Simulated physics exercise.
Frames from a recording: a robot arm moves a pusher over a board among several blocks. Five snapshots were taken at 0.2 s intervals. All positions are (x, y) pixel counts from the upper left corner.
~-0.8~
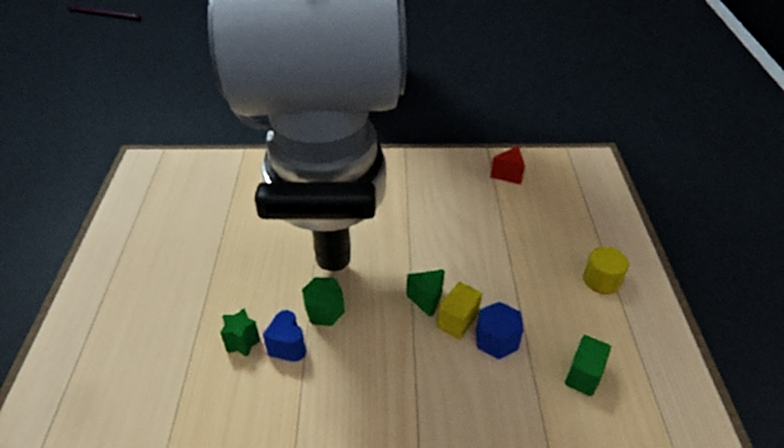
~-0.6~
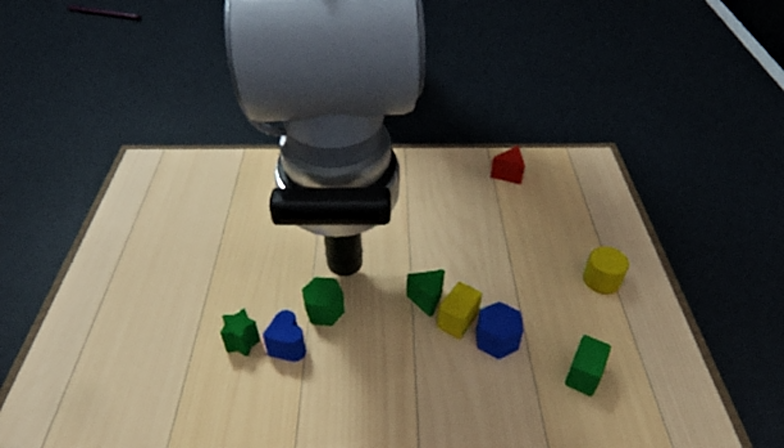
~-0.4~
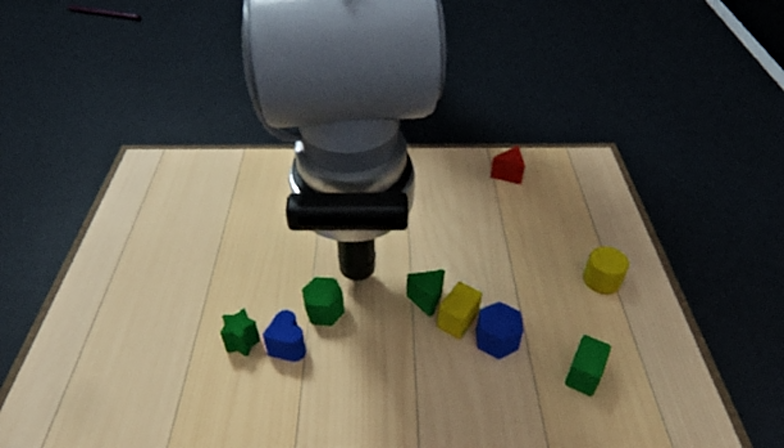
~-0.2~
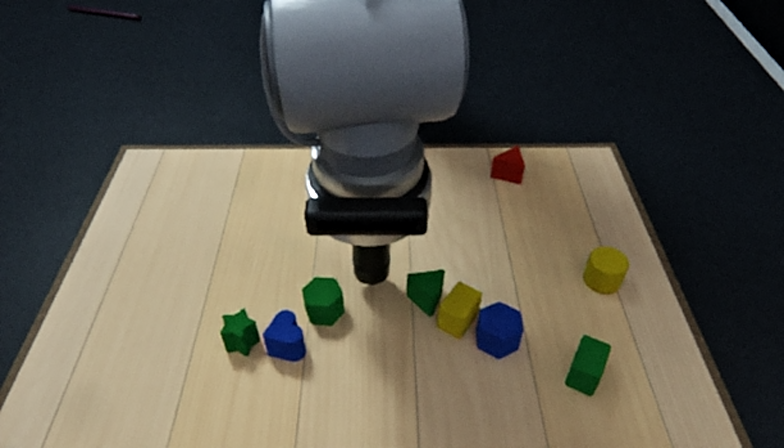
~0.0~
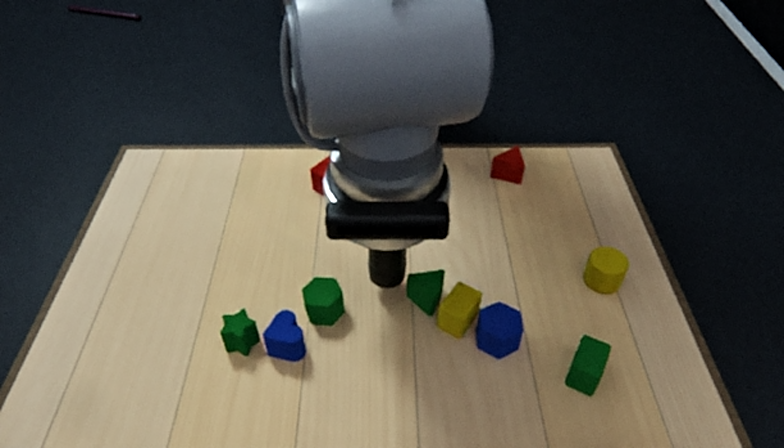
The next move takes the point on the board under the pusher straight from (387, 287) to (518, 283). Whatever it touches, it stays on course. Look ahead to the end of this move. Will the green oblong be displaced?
No - that is not the case.
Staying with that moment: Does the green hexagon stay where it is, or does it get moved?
It keeps its spot.
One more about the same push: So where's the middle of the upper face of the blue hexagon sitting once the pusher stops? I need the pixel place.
The blue hexagon ends near (519, 341).
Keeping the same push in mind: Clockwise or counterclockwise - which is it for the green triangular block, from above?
It rotates clockwise.
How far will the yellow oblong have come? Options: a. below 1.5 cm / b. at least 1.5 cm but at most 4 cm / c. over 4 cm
(b)
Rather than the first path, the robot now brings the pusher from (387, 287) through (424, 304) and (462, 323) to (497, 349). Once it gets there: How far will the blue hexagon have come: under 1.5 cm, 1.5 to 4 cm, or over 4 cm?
Of the three bands, it's over 4 cm.
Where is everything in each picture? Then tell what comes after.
Lower end of the pusher at (334, 259), tops of blocks, green hexagon at (322, 291), green triangular block at (428, 280), yellow oblong at (461, 299), blue hexagon at (501, 320), green oblong at (592, 355), in the first picture.
Pusher at (345, 264), blocks as before, in the second picture.
Pusher at (358, 268), blocks as before, in the third picture.
Pusher at (372, 272), blocks as before, in the fourth picture.
Pusher at (387, 275), green hexagon at (322, 291), green triangular block at (428, 280), yellow oblong at (461, 299), blue hexagon at (501, 320), green oblong at (592, 355), in the fifth picture.
On the path given first. One third of the way, pusher at (434, 274); green triangular block at (464, 288), turned 40° clockwise; yellow oblong at (475, 309), turned 25° clockwise; blue hexagon at (511, 328).
Two thirds of the way, pusher at (479, 272); green triangular block at (494, 288), turned 100° clockwise; yellow oblong at (483, 313), turned 55° clockwise; blue hexagon at (519, 341), turned 20° anticlockwise.
At the end, pusher at (521, 271); green hexagon not moved; green triangular block at (506, 288), turned 140° clockwise; yellow oblong at (483, 313), turned 55° clockwise; blue hexagon at (519, 341), turned 20° anticlockwise; green oblong not moved.
